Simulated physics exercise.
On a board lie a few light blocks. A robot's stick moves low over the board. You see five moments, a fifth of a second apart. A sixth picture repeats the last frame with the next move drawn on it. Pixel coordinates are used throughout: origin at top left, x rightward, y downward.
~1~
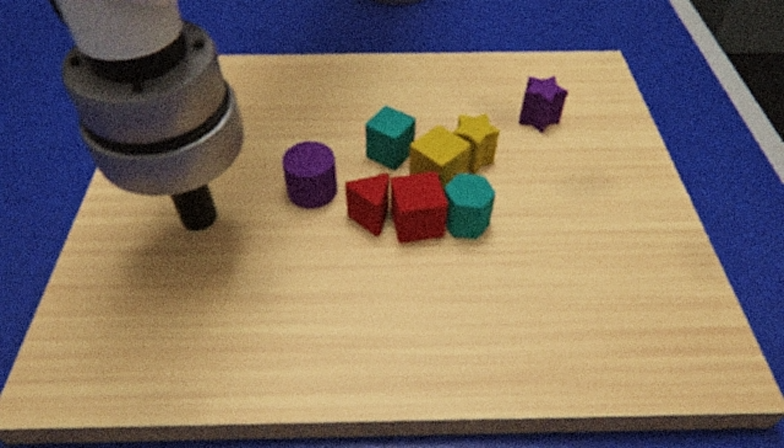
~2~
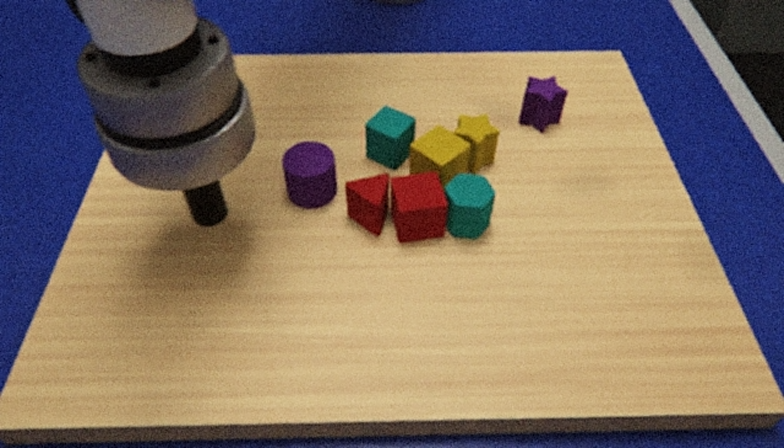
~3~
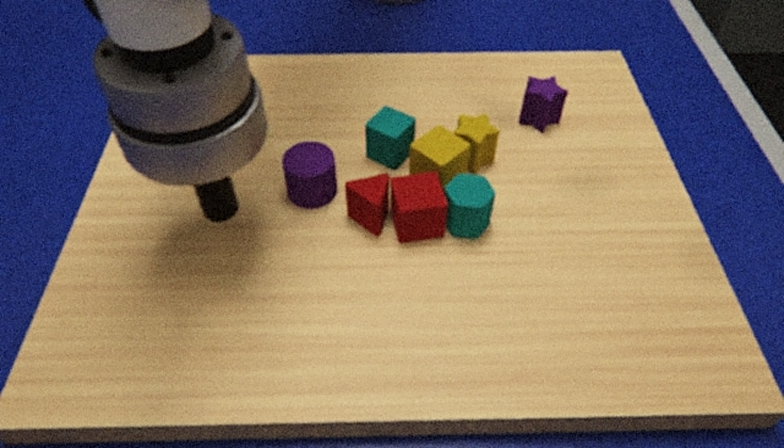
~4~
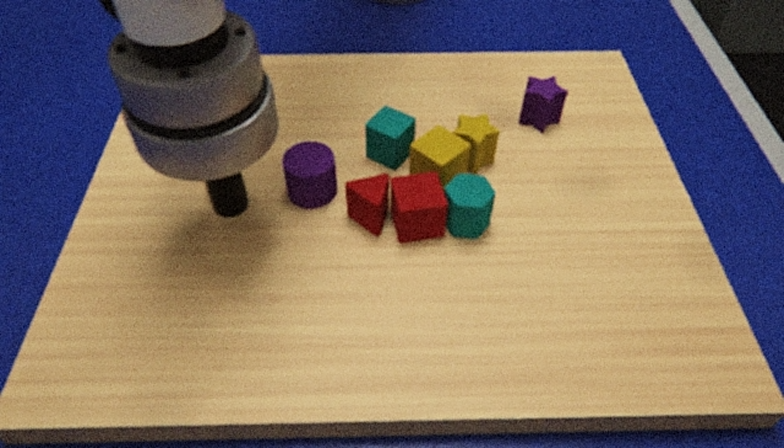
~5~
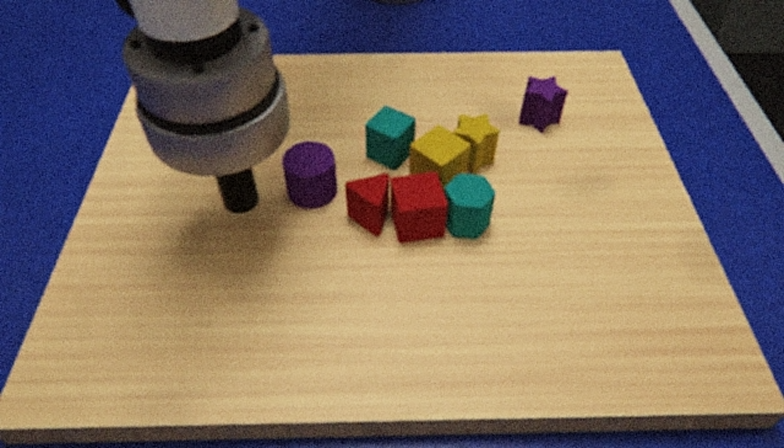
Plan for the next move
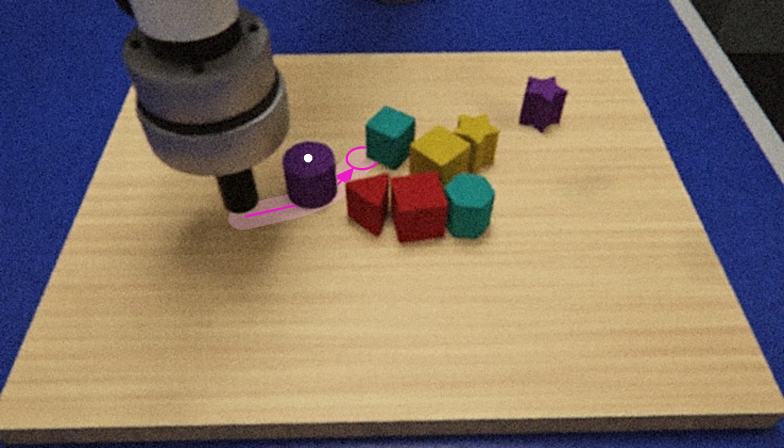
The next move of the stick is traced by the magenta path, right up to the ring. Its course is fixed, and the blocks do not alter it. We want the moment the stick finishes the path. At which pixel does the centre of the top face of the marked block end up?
My prediction: (377, 101).
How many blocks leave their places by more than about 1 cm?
Of all the blocks, two travel more than a centimetre.
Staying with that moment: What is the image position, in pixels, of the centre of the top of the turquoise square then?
I'd place it at (420, 103), taking the centre of its top.
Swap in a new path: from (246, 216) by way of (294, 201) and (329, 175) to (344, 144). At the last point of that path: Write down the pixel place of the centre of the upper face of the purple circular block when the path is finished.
For the centre of its top, I'd go with (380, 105).
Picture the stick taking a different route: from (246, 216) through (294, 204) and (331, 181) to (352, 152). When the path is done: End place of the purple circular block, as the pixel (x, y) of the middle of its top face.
The purple circular block ends near (381, 102).
The line goes from (246, 216) over (295, 205) and (336, 186) to (362, 158); the dot is on the purple circular block.
The first path, step by step. One third of the way, stick (292, 190); purple circular block (323, 152).
Two thirds of the way, stick (335, 170); purple circular block (356, 128); turquoise square (397, 116), turned 25° clockwise.
At the end, stick (362, 143); purple circular block (377, 101); red triangular piece unmoved; turquoise square (420, 103), turned 70° clockwise.
